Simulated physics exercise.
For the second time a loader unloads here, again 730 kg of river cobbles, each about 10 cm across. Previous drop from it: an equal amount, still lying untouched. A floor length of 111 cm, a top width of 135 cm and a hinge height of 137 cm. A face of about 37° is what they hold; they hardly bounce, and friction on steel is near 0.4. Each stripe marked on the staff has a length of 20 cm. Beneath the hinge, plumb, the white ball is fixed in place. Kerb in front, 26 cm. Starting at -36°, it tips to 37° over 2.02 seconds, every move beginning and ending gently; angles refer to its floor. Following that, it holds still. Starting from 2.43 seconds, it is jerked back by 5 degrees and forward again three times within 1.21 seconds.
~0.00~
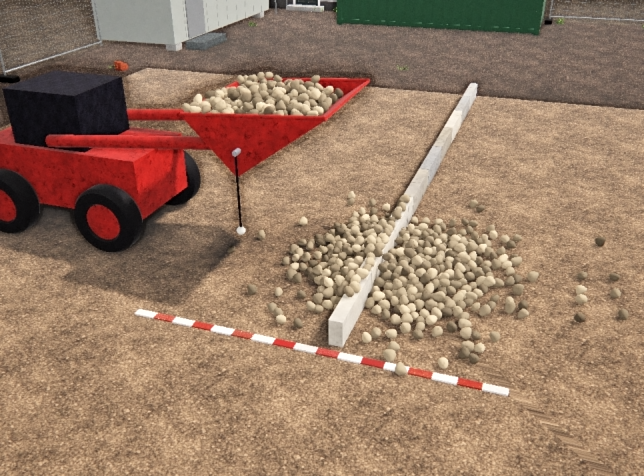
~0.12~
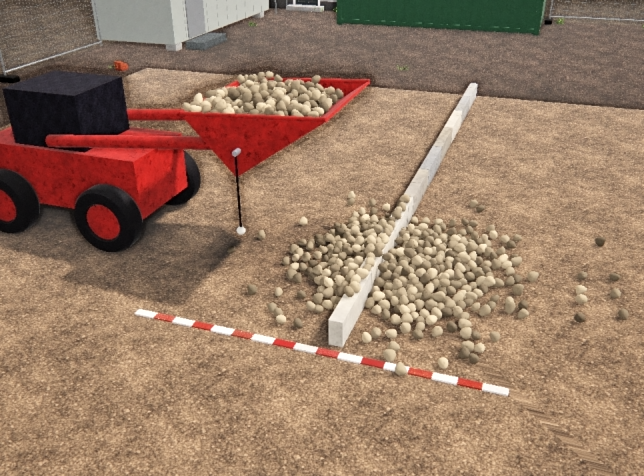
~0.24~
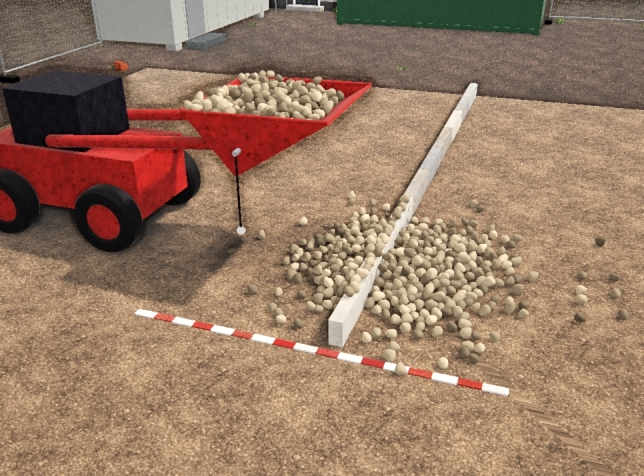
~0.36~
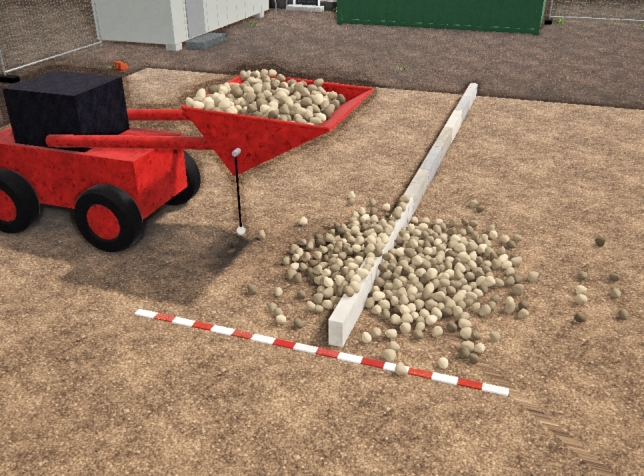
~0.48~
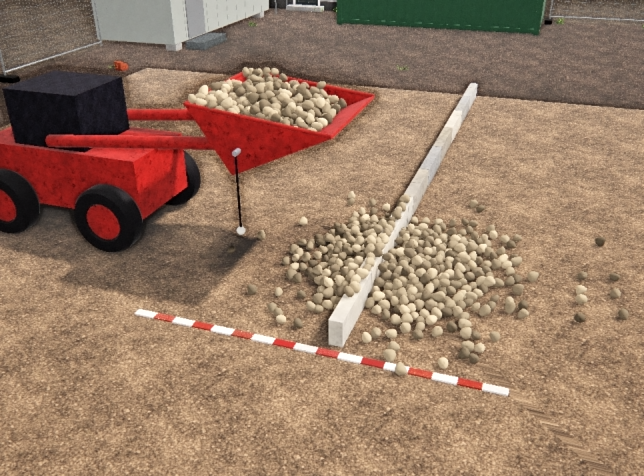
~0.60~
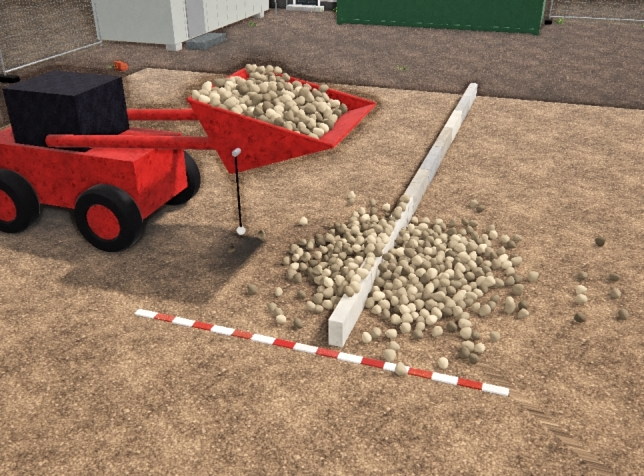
On a dirt yard, a red loader slowly tilts its stone-filled bucket forward and downward.
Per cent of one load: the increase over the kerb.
31 percent.
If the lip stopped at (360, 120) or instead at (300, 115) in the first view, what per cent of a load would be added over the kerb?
The first would add some 80 per cent and the second some 5 per cent.
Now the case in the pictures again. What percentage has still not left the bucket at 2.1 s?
About 40 percent.
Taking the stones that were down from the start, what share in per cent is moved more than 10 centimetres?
About 10 %.
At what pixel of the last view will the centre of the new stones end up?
Roughly pixel (359, 246) in the last view.
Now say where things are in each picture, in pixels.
In the first frame, the bucket is at -36°, its lip at (326, 119); the top of the load is at (275, 84). The earlier load is highest near (384, 232), 33 cm above ground level, 42 % on this side of the kerb, 58 % over the kerb.
The second frame shows lip at (326, 120), floor tilted -35°, highest stones at (271, 84); the stones move at 0.1 m/s on average.
The third frame shows lip at (328, 124), floor tilted -33°, highest stones at (264, 83); the stones move at 0.1 m/s on average.
The fourth frame shows lip at (330, 130), floor tilted -30°, highest stones at (254, 80); the stones move at 0.2 m/s on average.
In the fifth frame, the bucket is at -26°, its lip at (332, 137); the top of the load is at (253, 77); the stones move at 0.2 m/s on average.
In the sixth frame, the bucket is at -20°, its lip at (334, 146); the top of the load is at (254, 75); the stones move at 0.3 m/s on average.
After 1.5 s the floor is at 26°; in per cent of one load, 99 in the bucket, 44 on this side of the kerb, 58 over the kerb; the foremost stones are at (629, 296).
After 2.1 s the floor is at 37°; in per cent of one load, 39 in the bucket, 99 on this side of the kerb, 61 over the kerb; the foremost stones are at (629, 296).
After 4.1 s the floor is at 37°; in per cent of one load, 0 in the bucket, 112 on this side of the kerb, 88 over the kerb; the foremost stones are at (629, 296).
After 6.9 s the floor is at 37°; in per cent of one load, 0 in the bucket, 112 on this side of the kerb, 88 over the kerb; the foremost stones are at (629, 296). Net gain over the kerb, 31.
